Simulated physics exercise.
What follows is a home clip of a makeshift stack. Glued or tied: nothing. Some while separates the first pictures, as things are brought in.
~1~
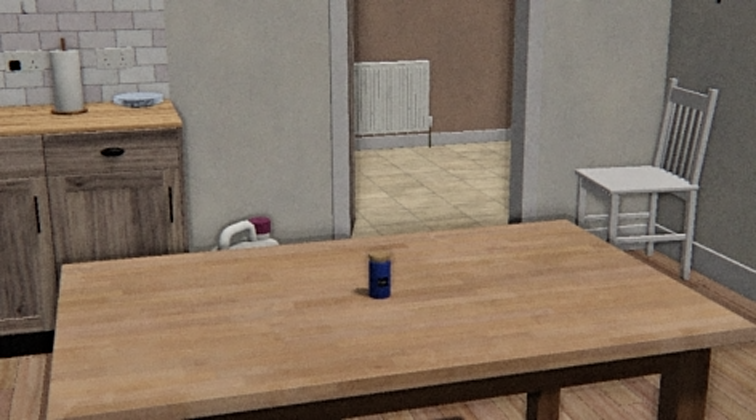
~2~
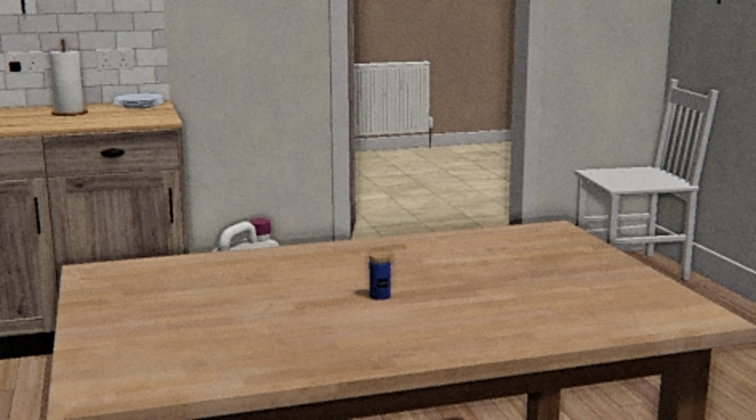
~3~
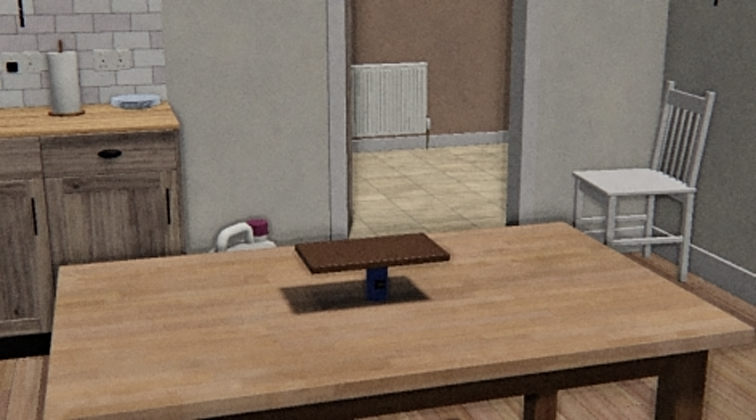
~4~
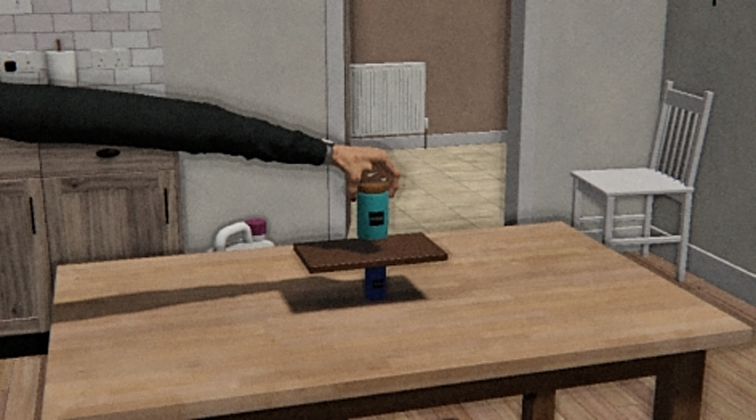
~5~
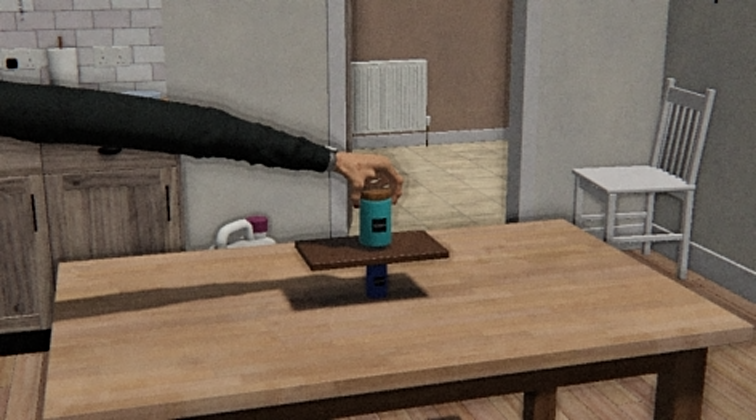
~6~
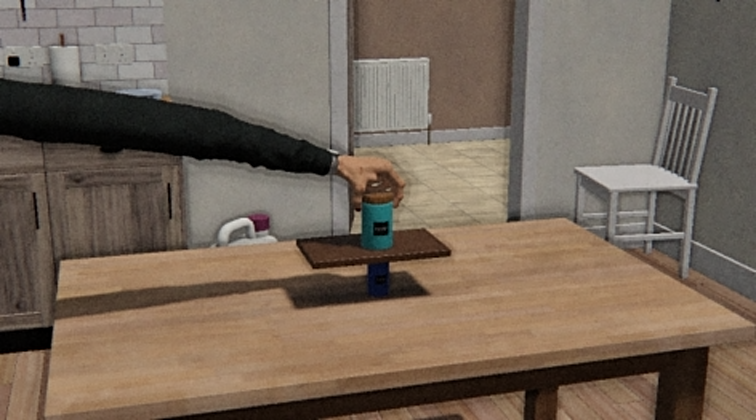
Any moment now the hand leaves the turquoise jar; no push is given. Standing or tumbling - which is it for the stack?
It ends up standing.
Then, 0.20 s later than the last frame, all is still.
Then, 0.60 s later than the last frame, turquoise jar resting near (377, 220).
When it is over, all 3 as before. End places, in pixels of the last picture, turquoise jar near (377, 220). The stack holds.
